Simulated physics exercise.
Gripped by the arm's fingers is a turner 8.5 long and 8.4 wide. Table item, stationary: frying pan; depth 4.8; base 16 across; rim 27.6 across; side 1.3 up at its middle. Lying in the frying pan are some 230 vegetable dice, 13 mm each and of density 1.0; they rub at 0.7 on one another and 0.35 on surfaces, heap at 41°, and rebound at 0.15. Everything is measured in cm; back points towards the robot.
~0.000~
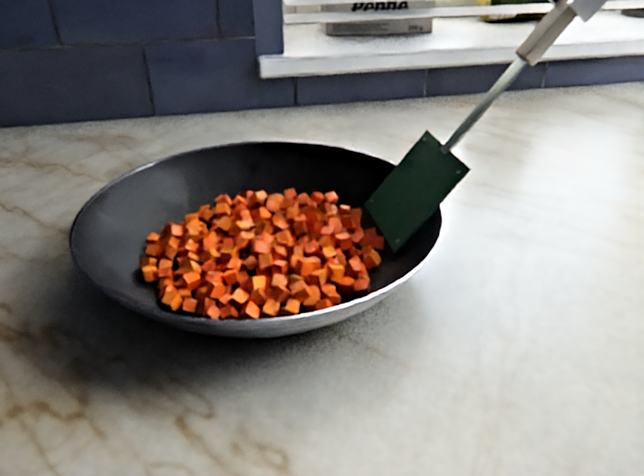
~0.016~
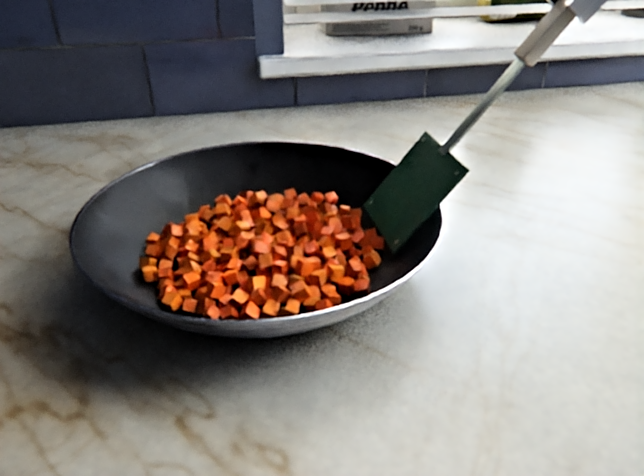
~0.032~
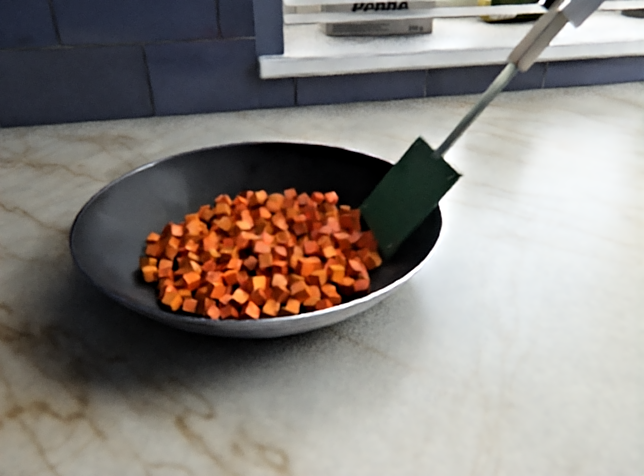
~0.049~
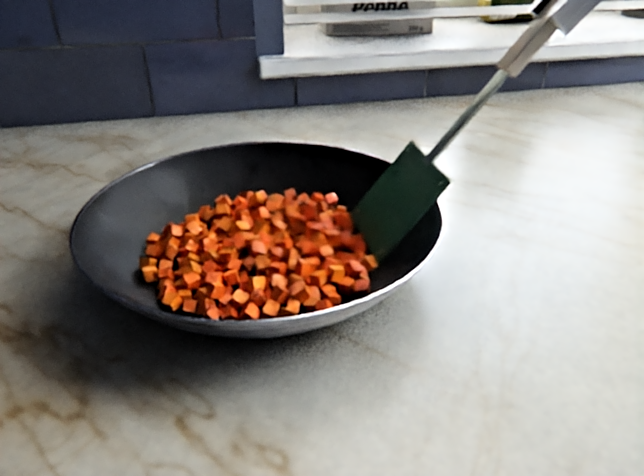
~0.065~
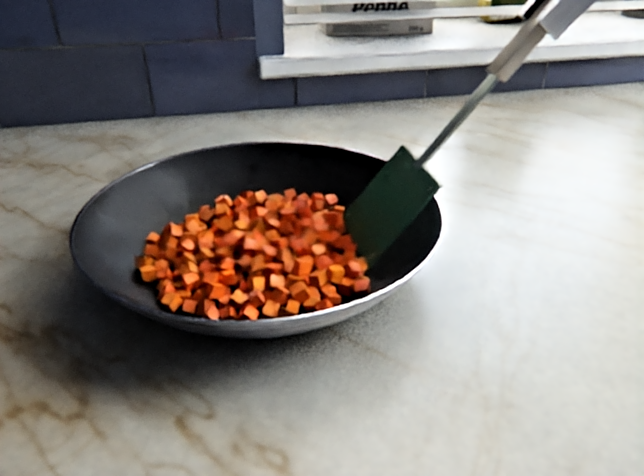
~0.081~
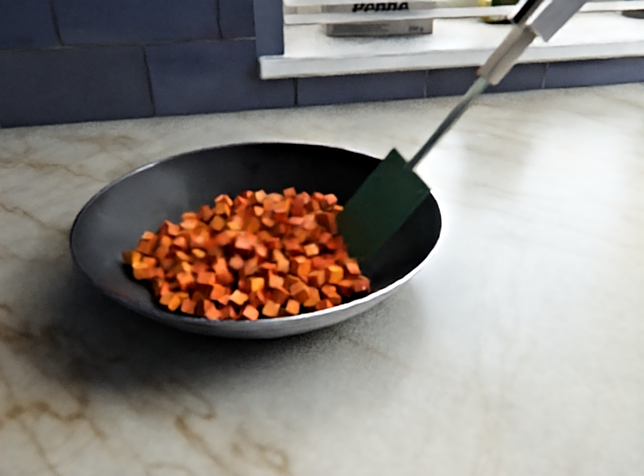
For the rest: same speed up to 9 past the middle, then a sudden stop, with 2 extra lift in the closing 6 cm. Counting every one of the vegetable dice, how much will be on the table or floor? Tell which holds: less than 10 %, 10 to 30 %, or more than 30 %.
What holds is 10 to 30 %.
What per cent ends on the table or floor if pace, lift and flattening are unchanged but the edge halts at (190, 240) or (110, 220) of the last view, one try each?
The two tries give near 5 and near 40 in a hundred.
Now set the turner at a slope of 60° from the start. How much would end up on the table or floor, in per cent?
That would leave close to 25 per cent on the table or floor.
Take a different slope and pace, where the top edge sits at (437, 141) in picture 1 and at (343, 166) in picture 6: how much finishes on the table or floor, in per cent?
Close to 40 in a hundred.
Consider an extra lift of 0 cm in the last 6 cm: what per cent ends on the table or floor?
I'd reckon around 20 per cent.
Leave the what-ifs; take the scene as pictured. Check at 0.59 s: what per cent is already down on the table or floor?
Some 20 per cent of the load.
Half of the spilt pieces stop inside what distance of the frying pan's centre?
Roughly 20 centimetres.
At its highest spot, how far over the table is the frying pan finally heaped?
Close to 5.5 centimetres high.
By 0.20 s, sloping 51°, highest piece 6 above the table; 228 in the frying pan.
By 0.33 s, sloping 51°, highest piece 7 above the table; 218 in the frying pan, 2 on the table or floor, 8 on the blade or in flight.
By 0.59 s, sloping 51°, highest piece 5 above the table; 182 in the frying pan, 46 on the table or floor.
By 1.64 s, sloping 51°, highest piece 5 above the table; 182 in the frying pan, 46 on the table or floor.
Final count, 182 in the frying pan, 46 on the table or floor. That is 20 % on the table or floor.
